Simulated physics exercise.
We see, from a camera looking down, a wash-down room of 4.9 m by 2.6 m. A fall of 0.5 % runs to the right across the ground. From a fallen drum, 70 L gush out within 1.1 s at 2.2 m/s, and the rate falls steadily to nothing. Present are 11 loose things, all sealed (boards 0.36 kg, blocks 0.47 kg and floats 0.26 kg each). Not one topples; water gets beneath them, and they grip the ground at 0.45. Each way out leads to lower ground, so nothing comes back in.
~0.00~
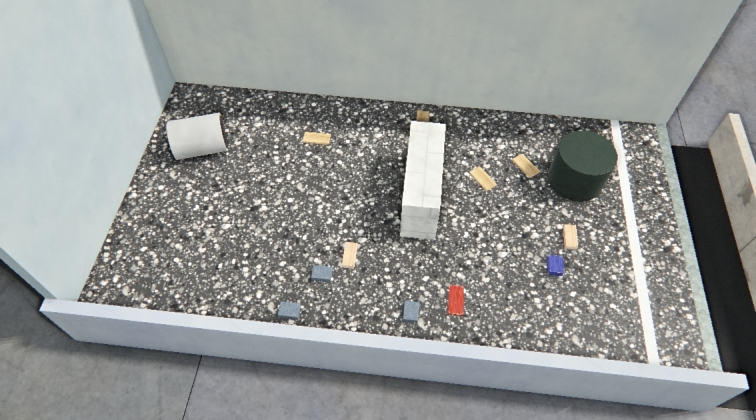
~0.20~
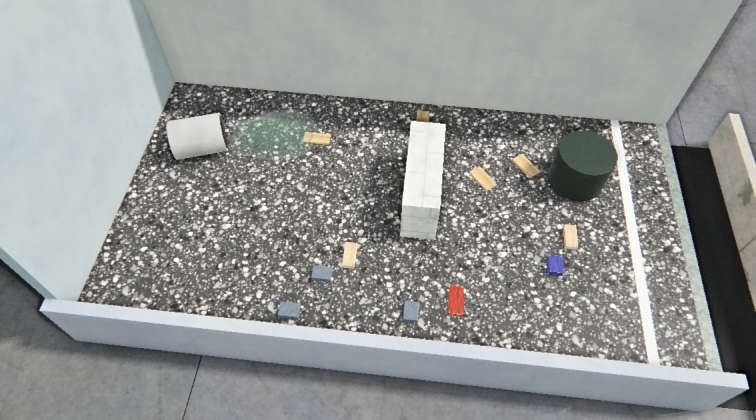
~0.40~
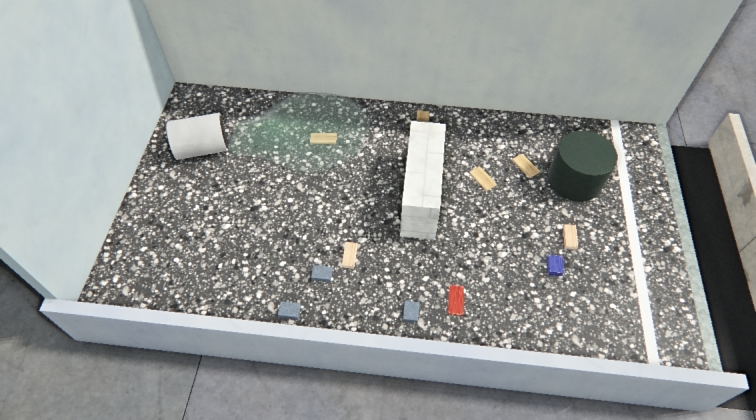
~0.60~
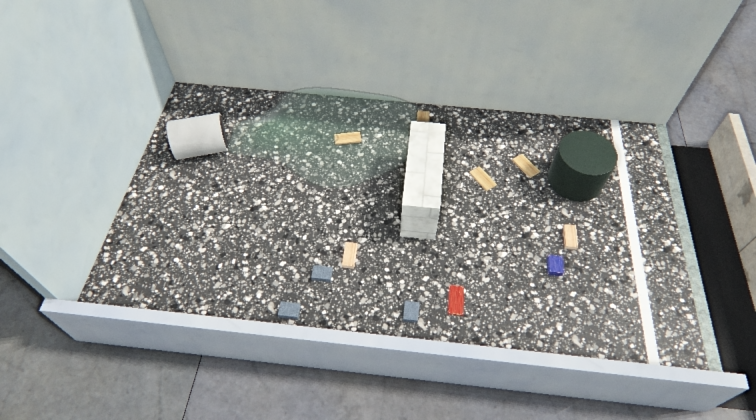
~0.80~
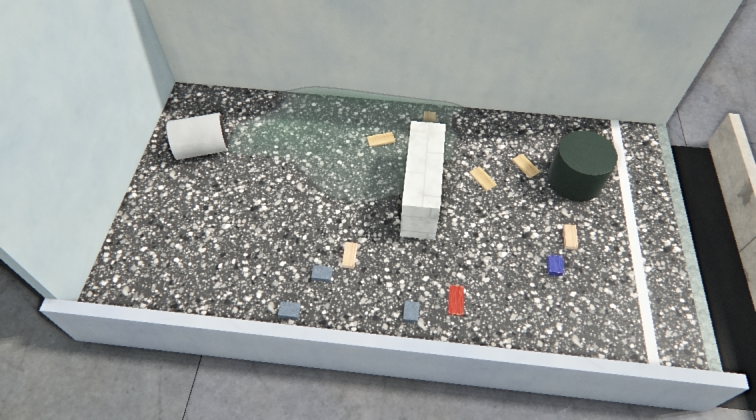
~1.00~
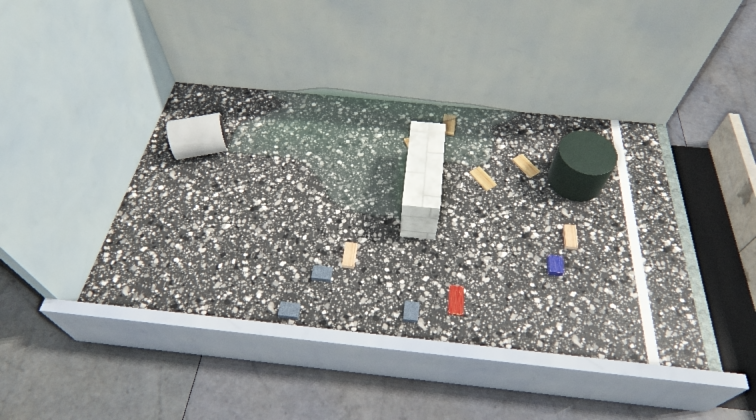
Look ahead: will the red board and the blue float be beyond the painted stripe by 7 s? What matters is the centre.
Seems the red board ends up before it and the blue float ends up before it.
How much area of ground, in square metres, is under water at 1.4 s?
Wet area: Approx. 2.5 m2.
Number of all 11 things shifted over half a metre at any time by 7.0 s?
Result: 3.
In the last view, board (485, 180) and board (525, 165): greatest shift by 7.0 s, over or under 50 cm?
First below it, second above it.
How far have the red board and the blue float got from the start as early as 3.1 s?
Roughly 0 and 0 cm by then.
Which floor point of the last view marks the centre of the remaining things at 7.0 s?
Near (443, 267).
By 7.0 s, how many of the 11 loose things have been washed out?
I count 2 by that time.
After 1.4 s the red board is near (456, 300), 0.0 m from its start, aground; the blue float is near (556, 264), 0.0 m from its start, aground; 0 of 11 are over the mark; 2 afloat.
After 3.1 s the red board is near (456, 300), 0.0 m from its start, aground; the blue float is near (556, 264), 0.0 m from its start, aground; 2 of 11 are over the mark; 0 afloat.
After 4.9 s the red board is near (456, 300), 0.0 m from its start, aground; the blue float is near (557, 270), 0.1 m from its start, aground; 2 of 11 are over the mark; 0 afloat.
After 7.0 s the red board is near (456, 300), 0.0 m from its start, aground; the blue float is near (557, 270), 0.1 m from its start, aground; 2 of 11 are over the mark; 0 afloat.
